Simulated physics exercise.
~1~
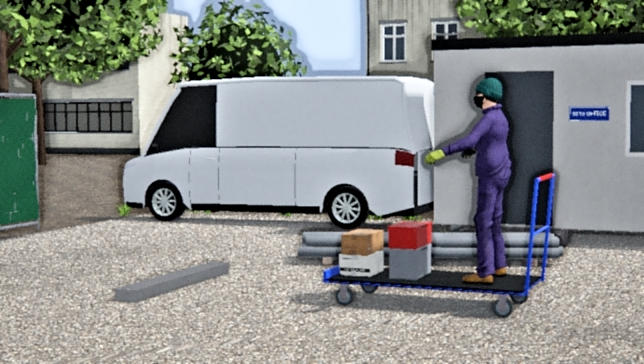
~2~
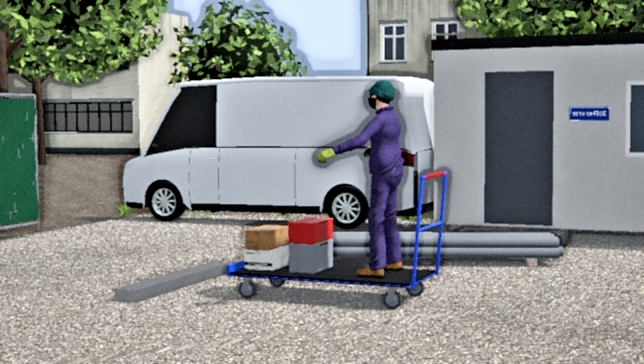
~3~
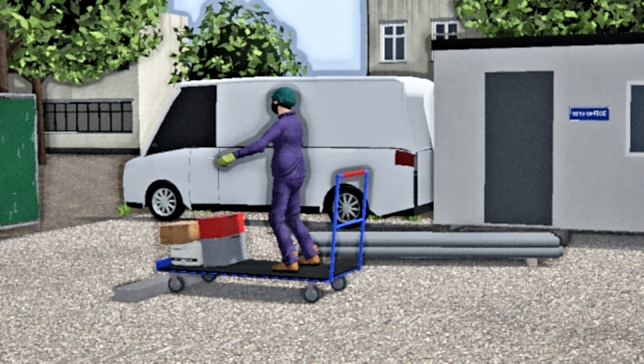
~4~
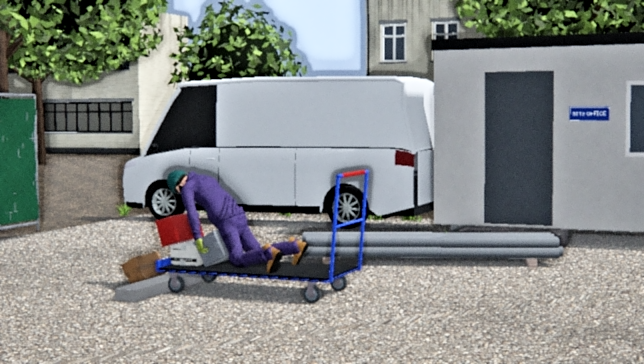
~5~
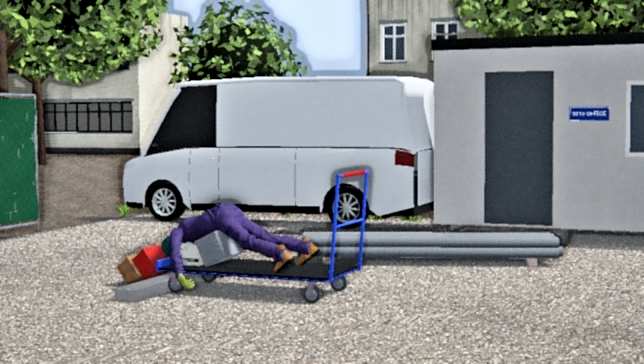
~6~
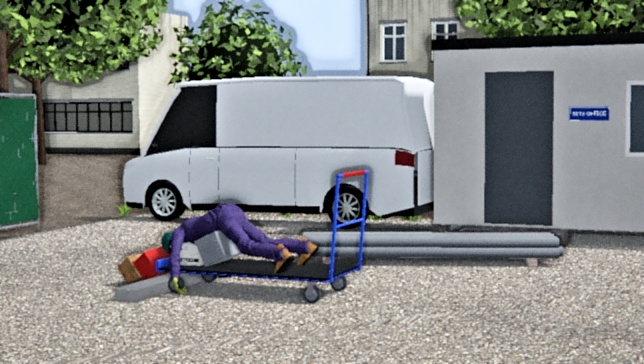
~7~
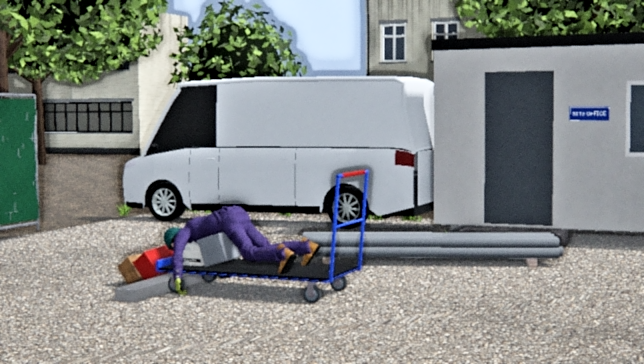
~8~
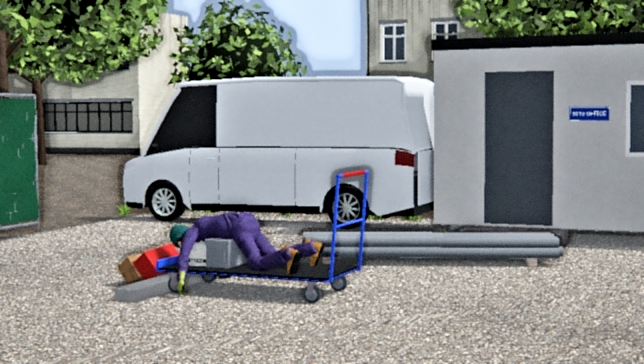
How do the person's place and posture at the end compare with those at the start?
At the start the person stands upright on the cart toward the right side of the view. By the end they are well to the left and lower down, lying face down over the load at the front of the cart.
